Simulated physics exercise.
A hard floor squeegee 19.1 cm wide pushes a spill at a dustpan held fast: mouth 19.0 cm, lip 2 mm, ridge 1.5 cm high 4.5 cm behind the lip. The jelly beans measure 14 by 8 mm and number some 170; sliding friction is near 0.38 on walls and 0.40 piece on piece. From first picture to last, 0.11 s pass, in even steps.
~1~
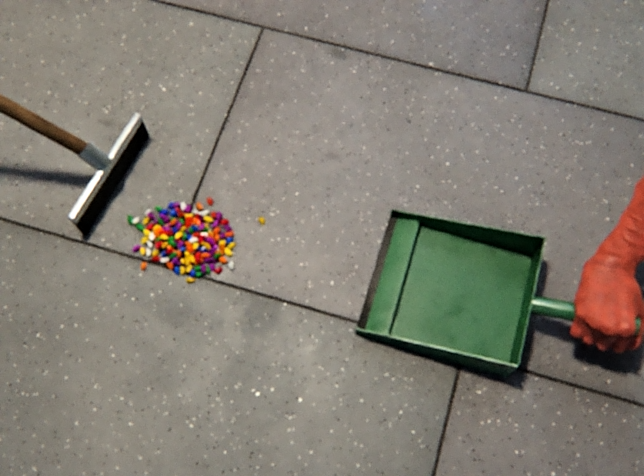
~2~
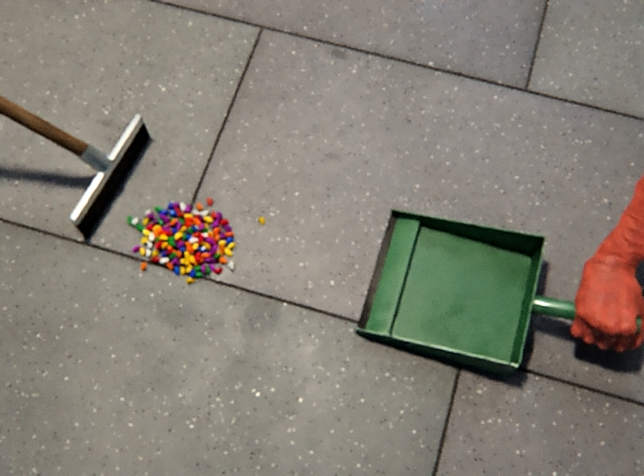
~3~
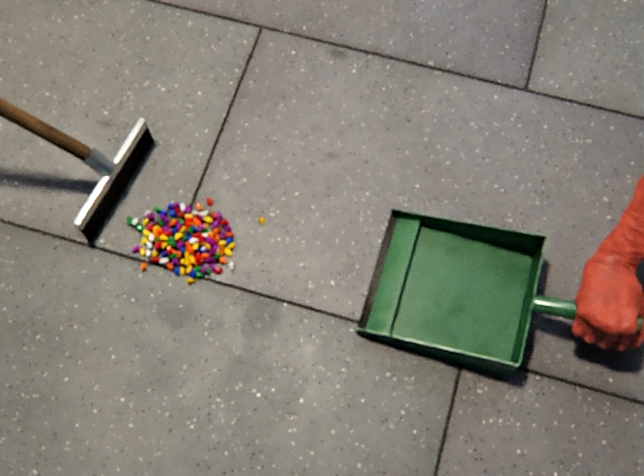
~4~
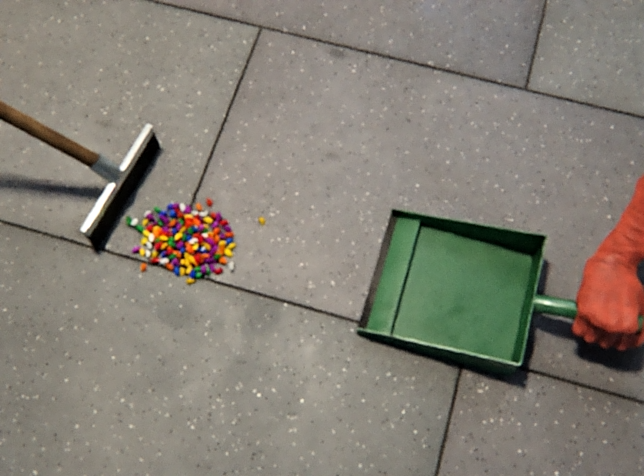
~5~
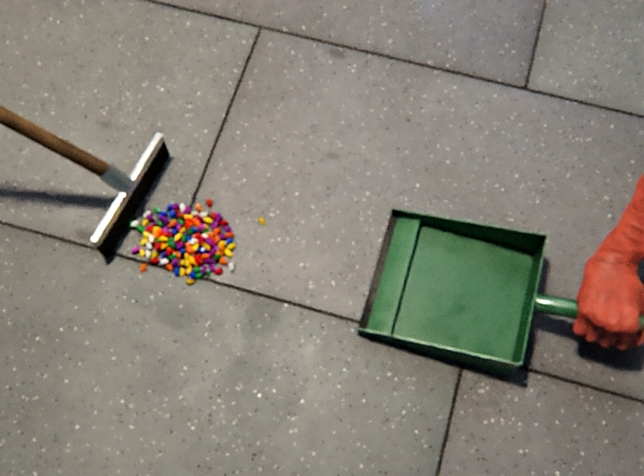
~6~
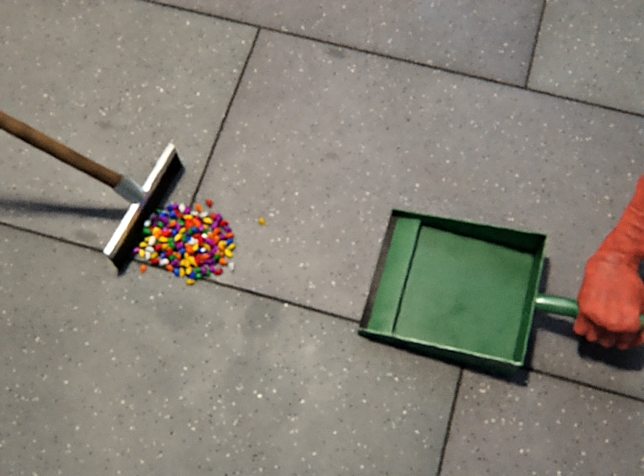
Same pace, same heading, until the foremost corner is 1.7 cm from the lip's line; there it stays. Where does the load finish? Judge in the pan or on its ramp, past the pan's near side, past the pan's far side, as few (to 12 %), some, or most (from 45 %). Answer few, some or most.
Pan: Some, near side: Most, far side: Few.
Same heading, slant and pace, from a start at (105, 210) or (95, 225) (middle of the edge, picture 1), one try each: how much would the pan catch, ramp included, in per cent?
Some 5 and 0 per cent.
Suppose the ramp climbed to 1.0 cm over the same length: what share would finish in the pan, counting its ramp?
In that case some 20 per cent.
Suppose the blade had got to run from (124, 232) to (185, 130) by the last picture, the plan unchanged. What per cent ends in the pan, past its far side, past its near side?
Pan 30, far 0, near 30.
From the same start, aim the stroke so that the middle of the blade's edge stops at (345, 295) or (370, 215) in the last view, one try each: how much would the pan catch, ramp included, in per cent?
About 35 and 25 per cent.
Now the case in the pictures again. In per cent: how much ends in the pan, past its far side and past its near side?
Pan 20; near side 55; far side 5.
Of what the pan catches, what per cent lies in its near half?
Roughly 80 per cent.
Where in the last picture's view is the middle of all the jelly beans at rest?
Around (405, 370).
Then, 0.16 s after the last picture, middle of the blade 18 cm from the lip; 0 % over the lip, far side 0 %, near side 30 %.
Then, 0.26 s after the last picture, middle of the blade 7 cm from the lip; 0 % over the lip, far side 0 %, near side 50 %.
Then, 0.49 s after the last picture, middle of the blade 3 cm from the lip; 25 % over the lip, far side 0 %, near side 55 %.
In the end, pan 20 %, near side 55 %, far side 5 %, in front of the lip or behind the blade 20 %.
